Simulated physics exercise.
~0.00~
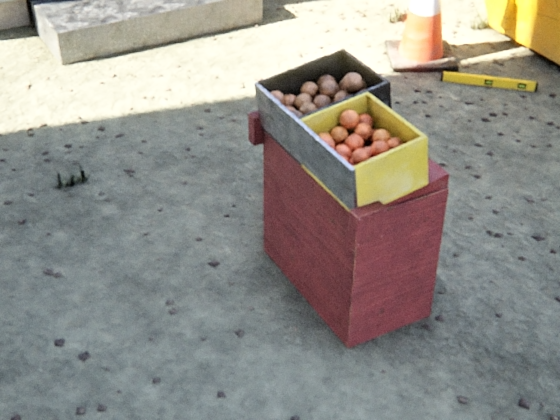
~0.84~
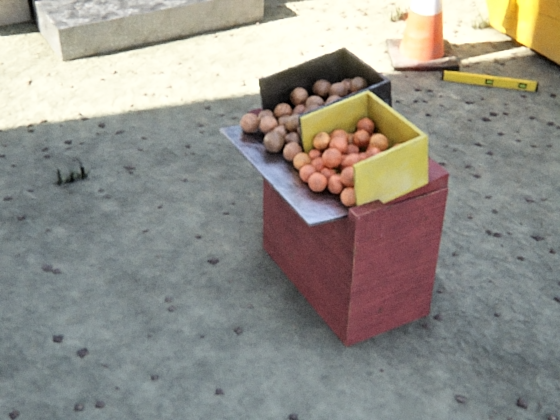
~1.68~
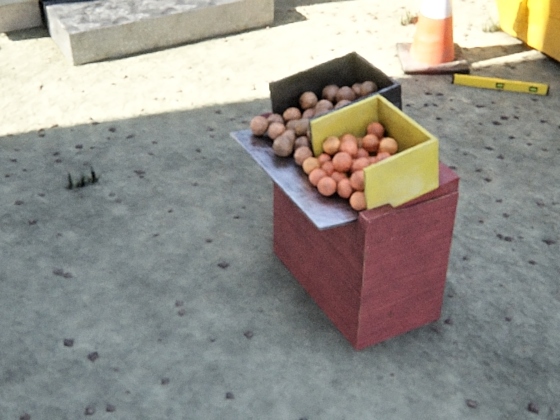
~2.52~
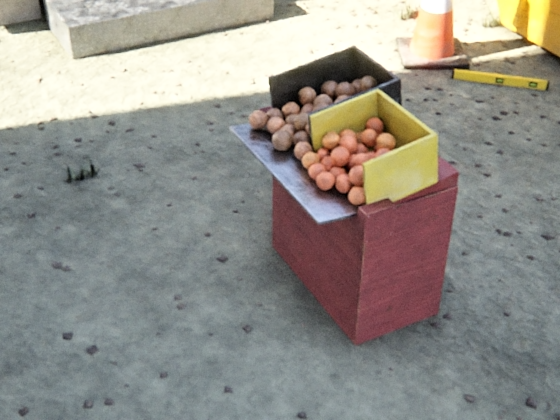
Grey front flap lowering flat from yellow and black bins on a red stand, orange and brown balls spreading but staying aboard.
